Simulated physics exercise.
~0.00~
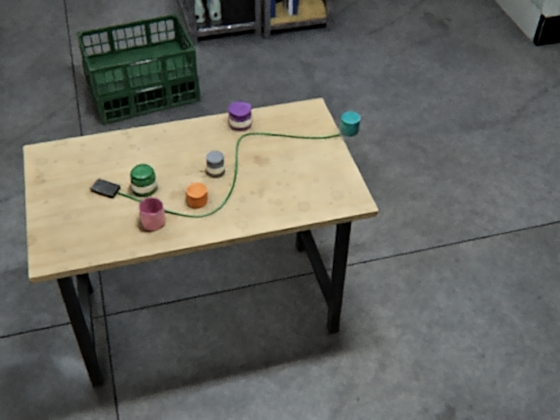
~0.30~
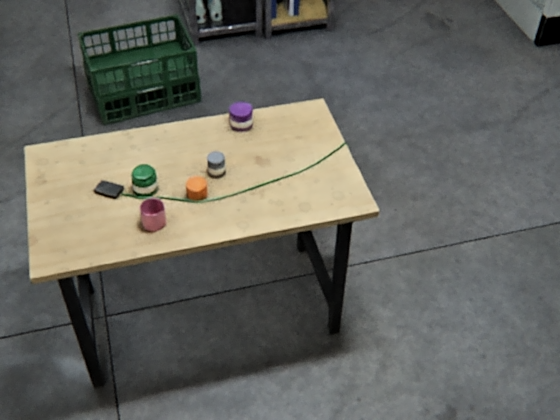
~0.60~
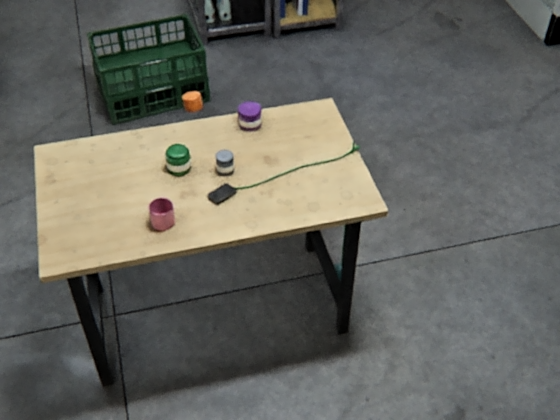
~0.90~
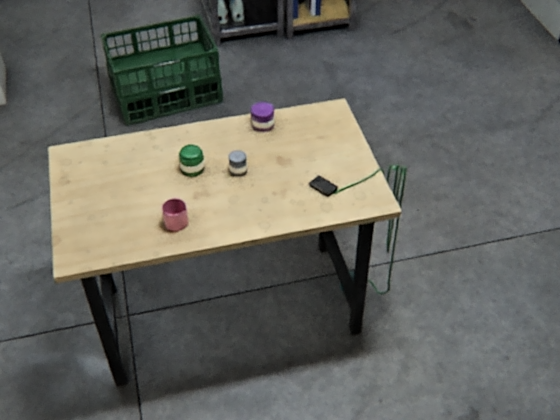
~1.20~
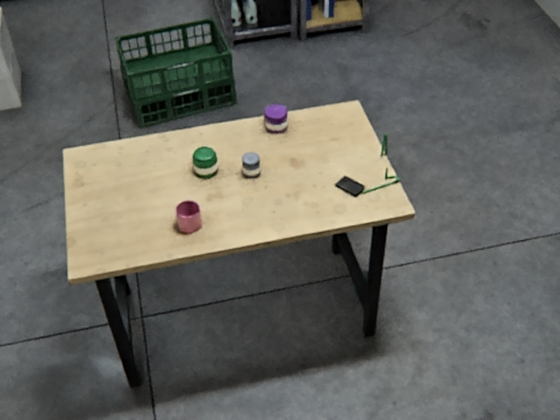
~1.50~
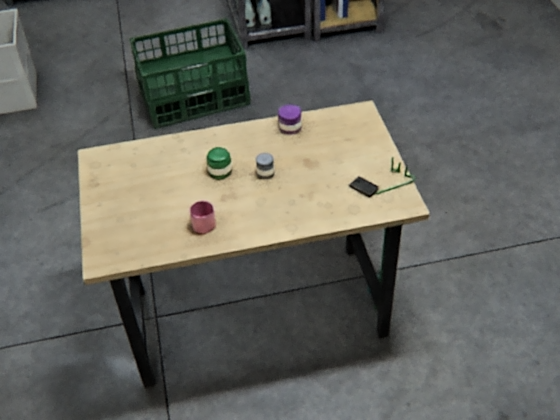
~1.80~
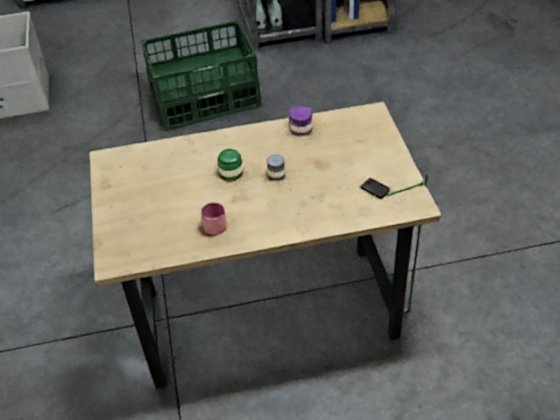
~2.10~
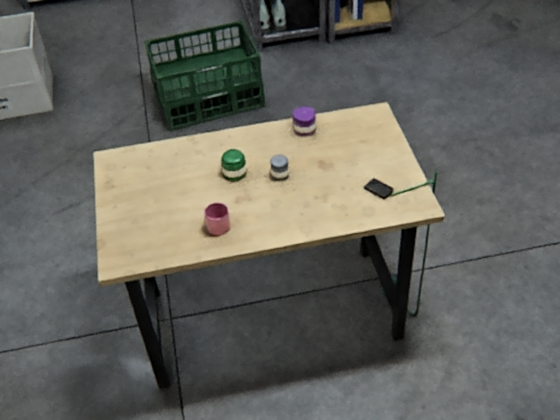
A table's teal object drops, its cable dragging the phone right and flinging the orange tub off.
